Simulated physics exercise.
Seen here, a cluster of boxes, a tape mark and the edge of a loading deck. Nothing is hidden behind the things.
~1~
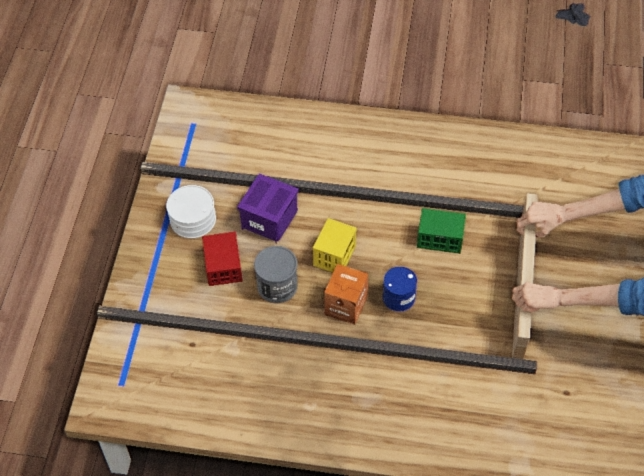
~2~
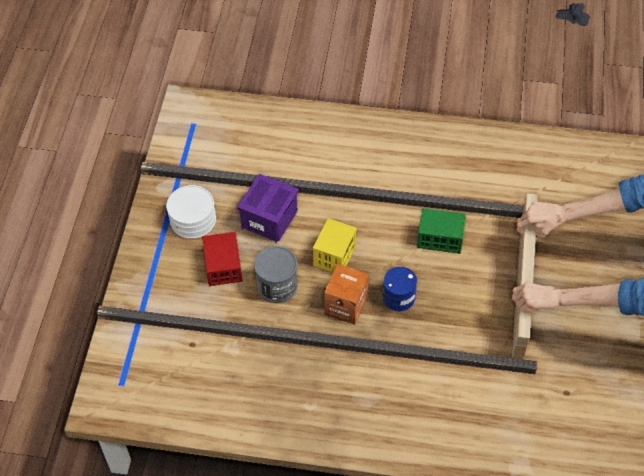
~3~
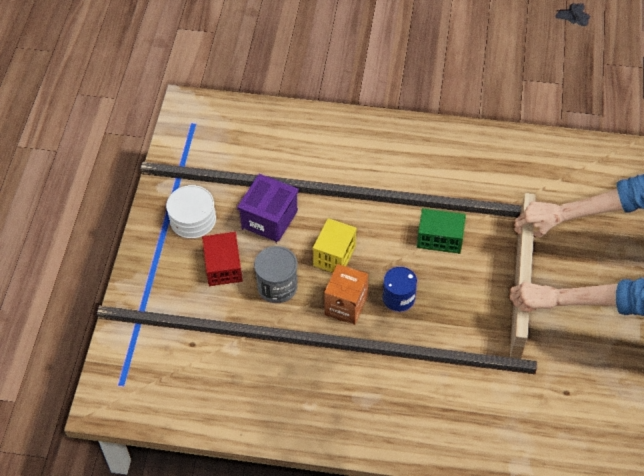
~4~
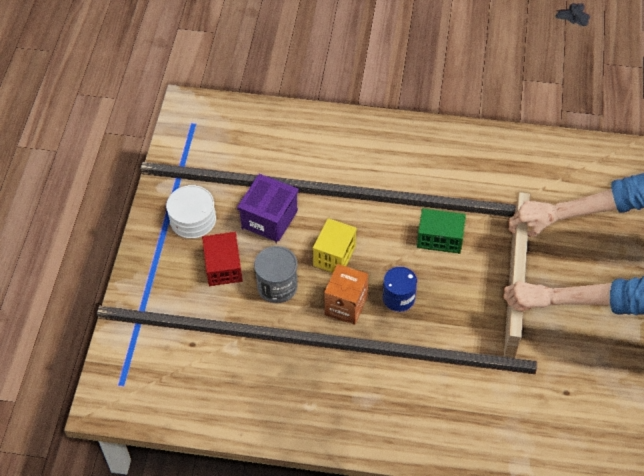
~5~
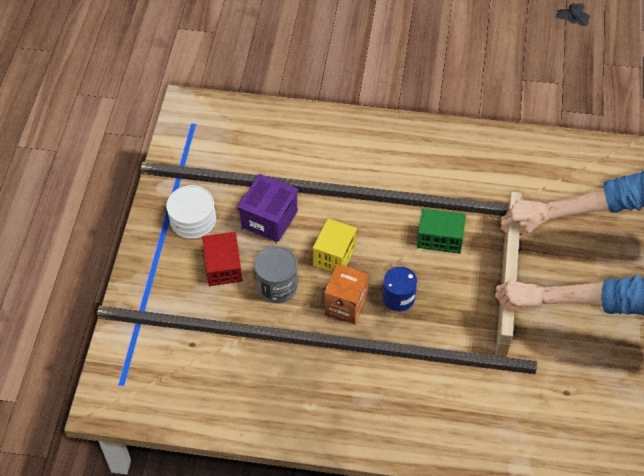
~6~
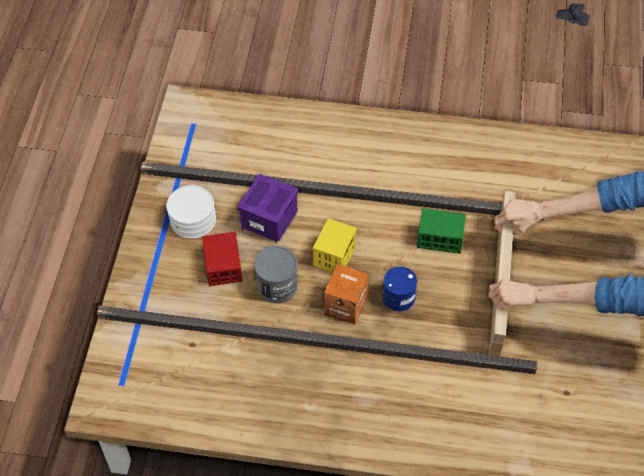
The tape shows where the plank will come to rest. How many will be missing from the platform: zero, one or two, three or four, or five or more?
As it turns out, the number that fall off is three or four.
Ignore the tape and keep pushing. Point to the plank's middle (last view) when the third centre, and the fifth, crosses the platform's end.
Its middle is around (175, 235) and later (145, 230).
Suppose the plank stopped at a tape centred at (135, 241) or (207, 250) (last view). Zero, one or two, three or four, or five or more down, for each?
In that order: Five or more; either one or two.
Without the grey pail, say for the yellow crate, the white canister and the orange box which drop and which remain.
The yellow crate does not fall; the white canister comes down; the orange box remains up.
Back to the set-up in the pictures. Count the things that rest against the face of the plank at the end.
In contact: 4.
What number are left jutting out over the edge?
1 of them.
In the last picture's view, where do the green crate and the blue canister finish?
First (149, 196), then (137, 257).
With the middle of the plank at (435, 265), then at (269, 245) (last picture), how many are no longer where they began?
First 1, then 8.
Soon after, none off yet; white canister at rest near (192, 212); red crate at rest near (222, 259); purple tote at rest near (269, 209).
In the end, the number that fall off is three or four; gone, grey pail, purple tote, red crate and white canister.
